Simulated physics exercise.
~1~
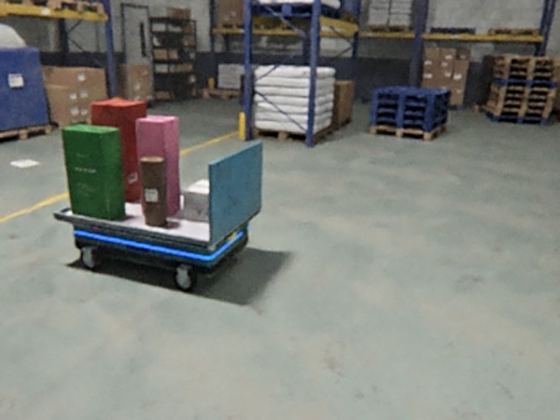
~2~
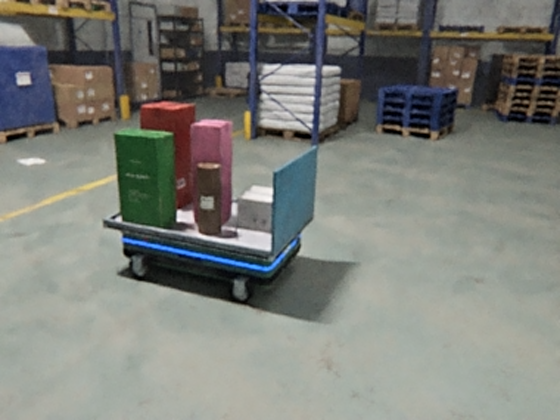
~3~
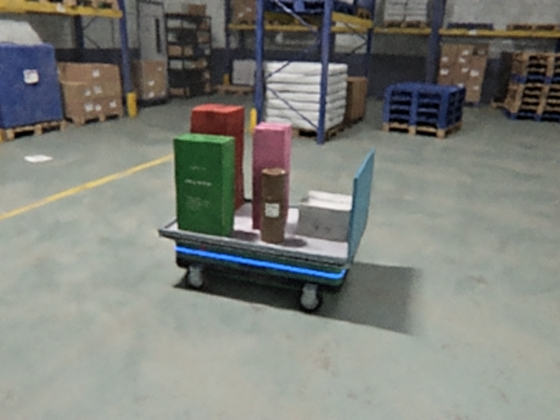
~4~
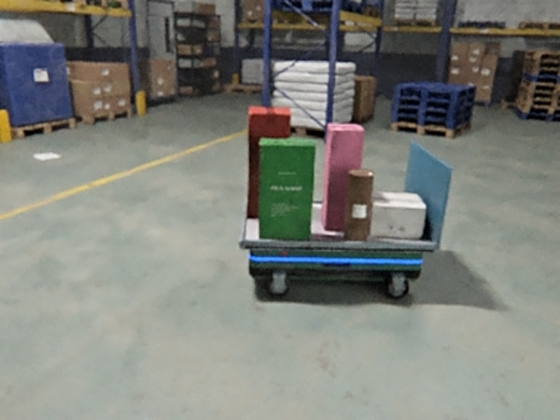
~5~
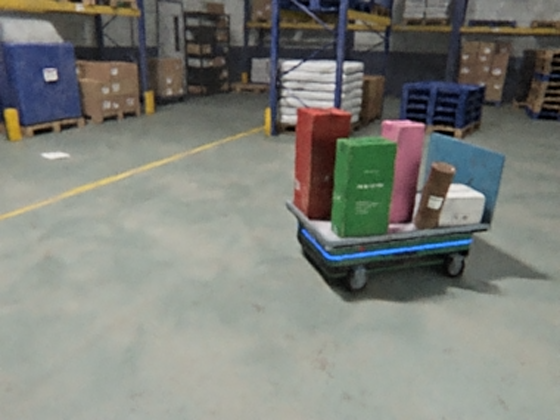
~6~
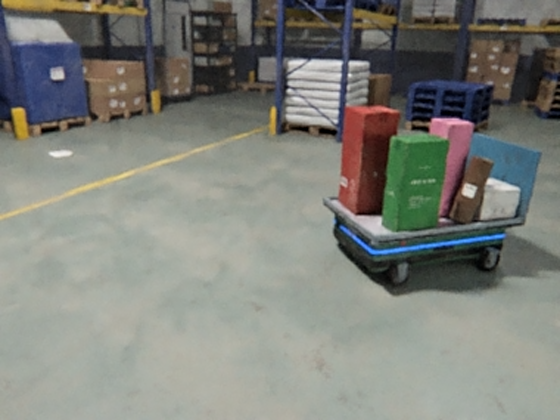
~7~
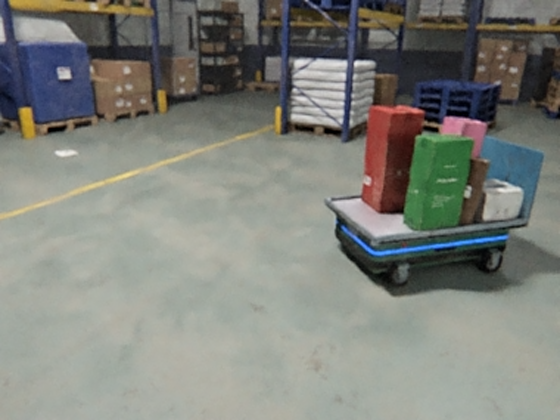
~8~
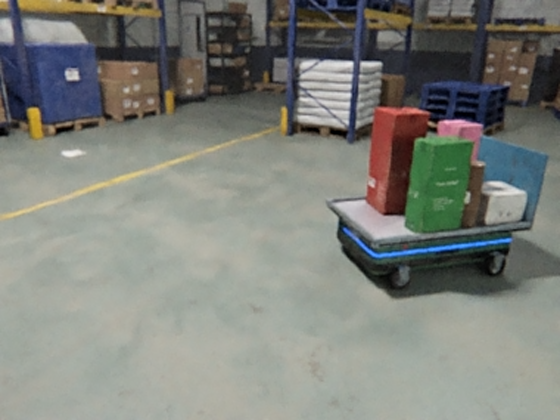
Flat cart carrying coloured boxes and a brown canister rolling right across a warehouse, turning and stopping, its load shifted but aboard.
